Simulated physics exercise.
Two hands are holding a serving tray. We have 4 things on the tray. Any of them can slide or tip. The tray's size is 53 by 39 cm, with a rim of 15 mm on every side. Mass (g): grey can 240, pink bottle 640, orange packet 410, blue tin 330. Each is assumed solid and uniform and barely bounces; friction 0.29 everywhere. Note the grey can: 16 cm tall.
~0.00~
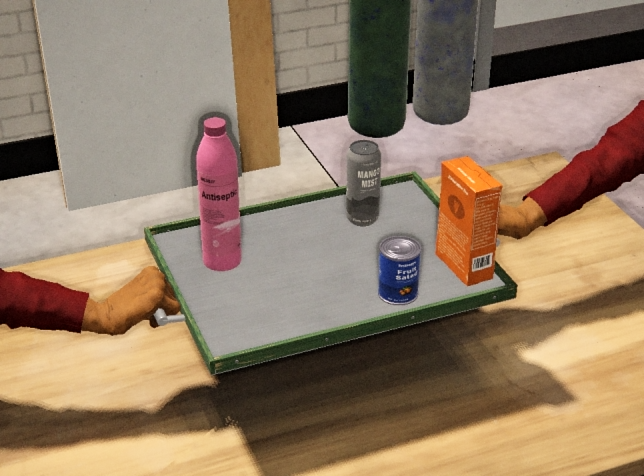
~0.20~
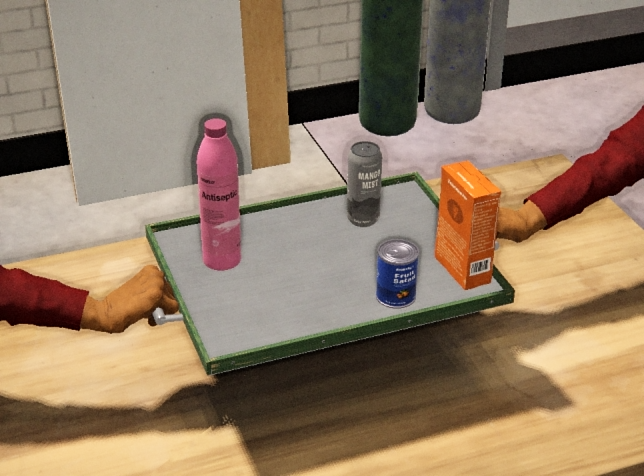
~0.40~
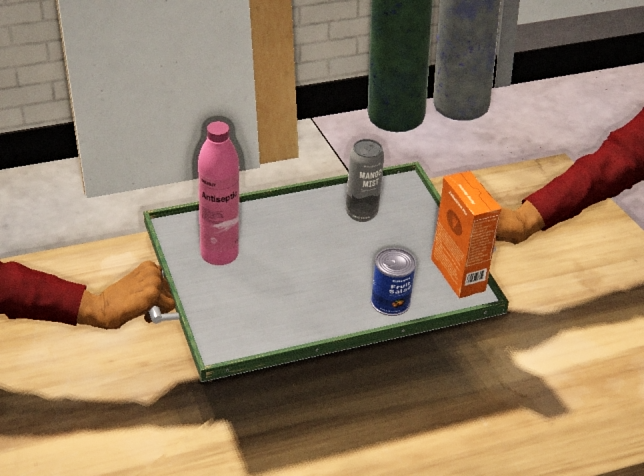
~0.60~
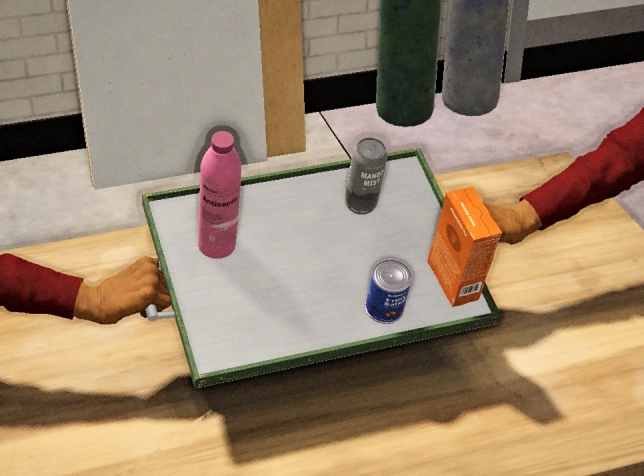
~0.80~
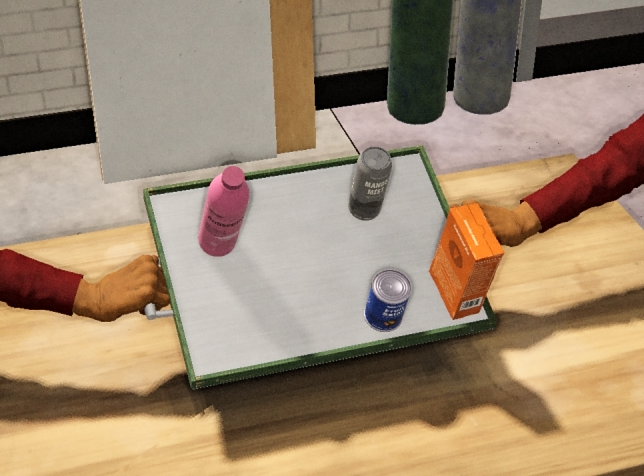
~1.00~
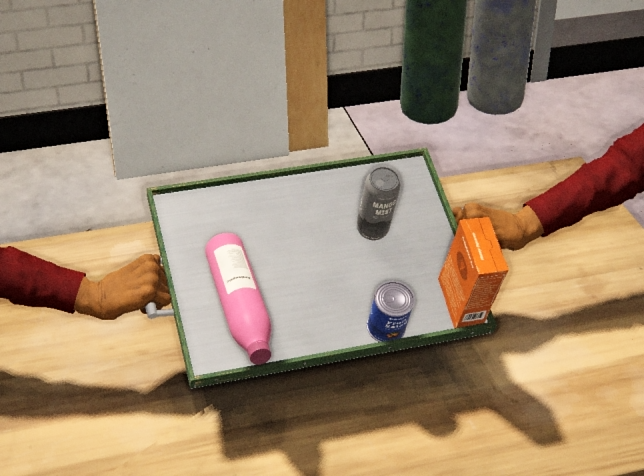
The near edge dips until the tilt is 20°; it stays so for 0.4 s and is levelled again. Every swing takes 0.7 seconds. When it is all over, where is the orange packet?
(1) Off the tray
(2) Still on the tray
2, still on the tray.
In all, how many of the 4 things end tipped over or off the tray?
The answer: 1.
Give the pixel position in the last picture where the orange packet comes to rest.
It comes to rest near (468, 241).
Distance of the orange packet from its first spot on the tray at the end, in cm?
I'd put it at about 4 centimetres.
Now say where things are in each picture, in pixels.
In the first frame, tray level; orange packet (468, 221); grey can (363, 184).
In the second frame, tray tilted 1°, near edge down; blue tin (397, 274); grey can (364, 185).
In the third frame, tray tilted 7°, near edge down; pink bottle (219, 193); blue tin (393, 282).
In the fourth frame, tray tilted 17°, near edge down; grey can (366, 178); pink bottle (220, 195).
In the fifth frame, tray tilted 20°, near edge down; pink bottle (225, 210) 14° off its base; blue tin (388, 301).
In the sixth frame, tray tilted 20°, near edge down; orange packet (472, 275) moved 4 cm; pink bottle (241, 299) 74° off its base.
After 1.20 s, tray tilted 20°, near edge down; orange packet moved 4 cm near (470, 274); pink bottle on its side; grey can moved 12 cm.
After 1.50 s, tray tilted 13°, near edge down; orange packet moved 4 cm near (470, 263); pink bottle on its side; grey can 3° off its base.
In the end (2.4 s), toppled on the tray, pink bottle; not toppled but over 5 cm from the start, grey can; the other 2 under 5 cm from the start. In the last view, orange packet near (468, 241).
